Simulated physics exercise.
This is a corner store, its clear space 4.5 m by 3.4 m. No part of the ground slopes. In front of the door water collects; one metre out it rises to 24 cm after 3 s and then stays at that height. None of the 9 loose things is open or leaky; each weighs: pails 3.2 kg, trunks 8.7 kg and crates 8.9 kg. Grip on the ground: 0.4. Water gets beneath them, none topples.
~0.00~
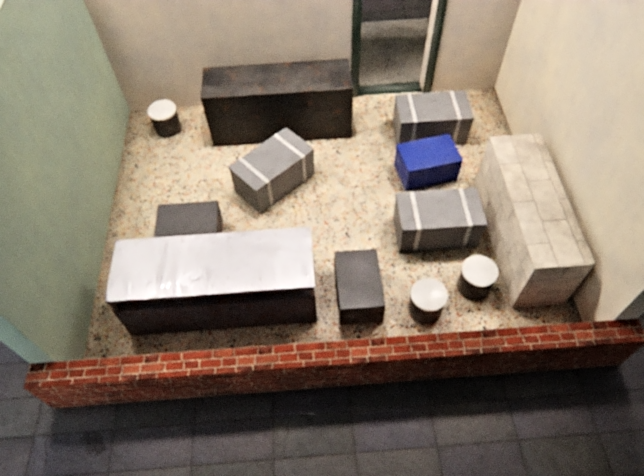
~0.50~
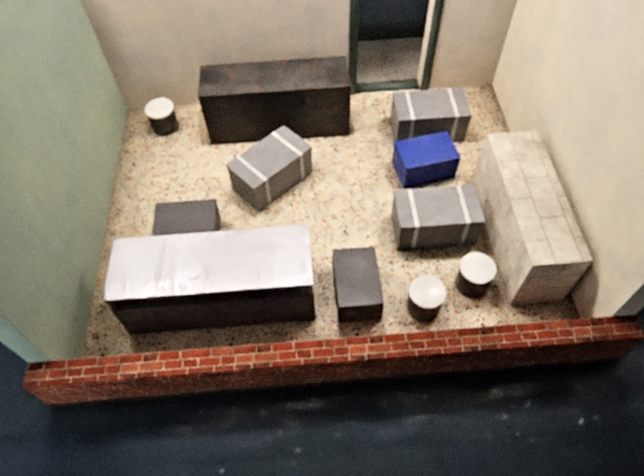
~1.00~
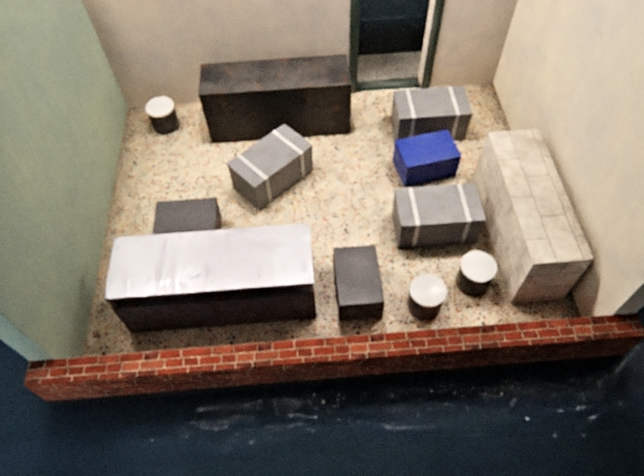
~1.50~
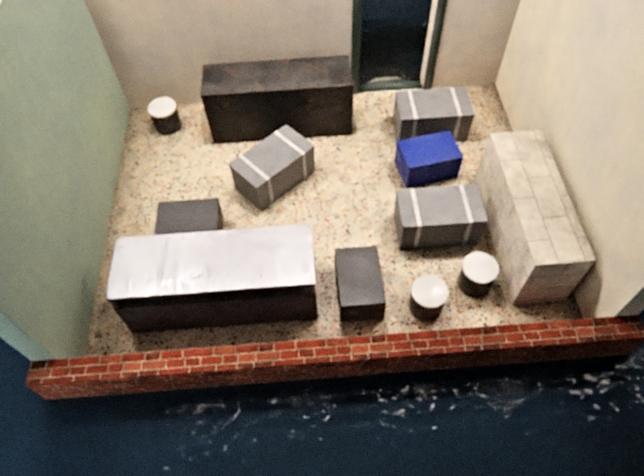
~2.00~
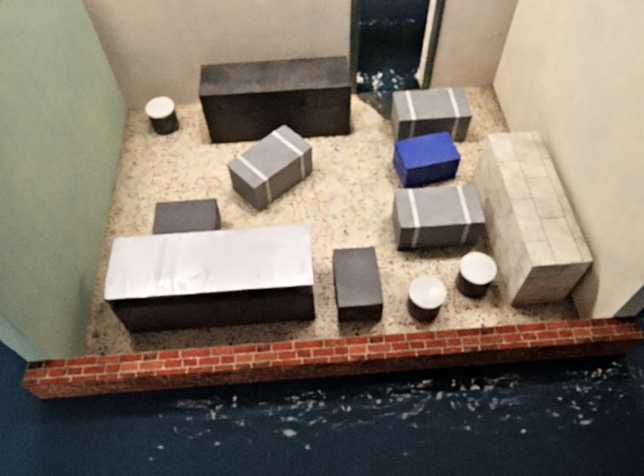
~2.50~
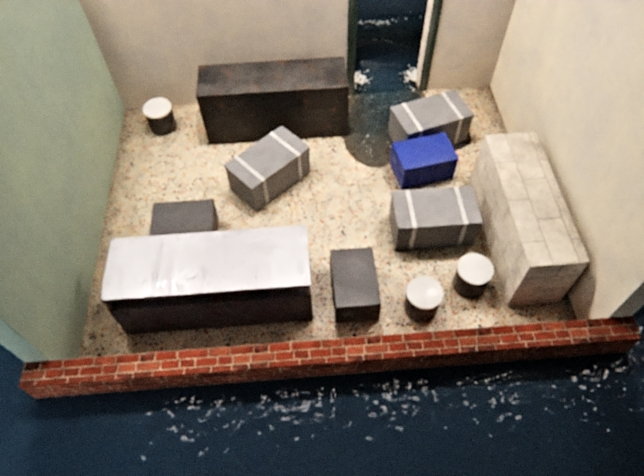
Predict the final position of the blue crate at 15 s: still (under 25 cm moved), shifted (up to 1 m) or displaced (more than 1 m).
Movement: Major.
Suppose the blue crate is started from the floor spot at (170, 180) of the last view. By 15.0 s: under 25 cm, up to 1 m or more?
Well, it gets a small push.
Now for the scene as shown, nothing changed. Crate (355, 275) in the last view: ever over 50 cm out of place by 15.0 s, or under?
The answer here is not bigger.
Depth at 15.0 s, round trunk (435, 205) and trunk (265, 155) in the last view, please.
Some 15 cm at the first, some 10 cm at the second.
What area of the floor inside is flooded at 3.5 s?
Roughly 4.0 m2.
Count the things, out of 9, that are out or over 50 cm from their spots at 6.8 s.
That would be 4.
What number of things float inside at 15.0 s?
9.
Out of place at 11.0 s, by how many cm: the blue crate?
Around 140 cm from the start by that time.
After 3.5 s the blue crate is near (435, 177), 0.4 m from its start, aground; 1 afloat.
After 6.8 s the blue crate is near (423, 238), 1.2 m from its start, afloat; 6 afloat.
After 11.0 s the blue crate is near (332, 221), 1.4 m from its start, afloat; 9 afloat.
After 15.0 s the blue crate is near (130, 171), 3.0 m from its start, afloat; 9 afloat.
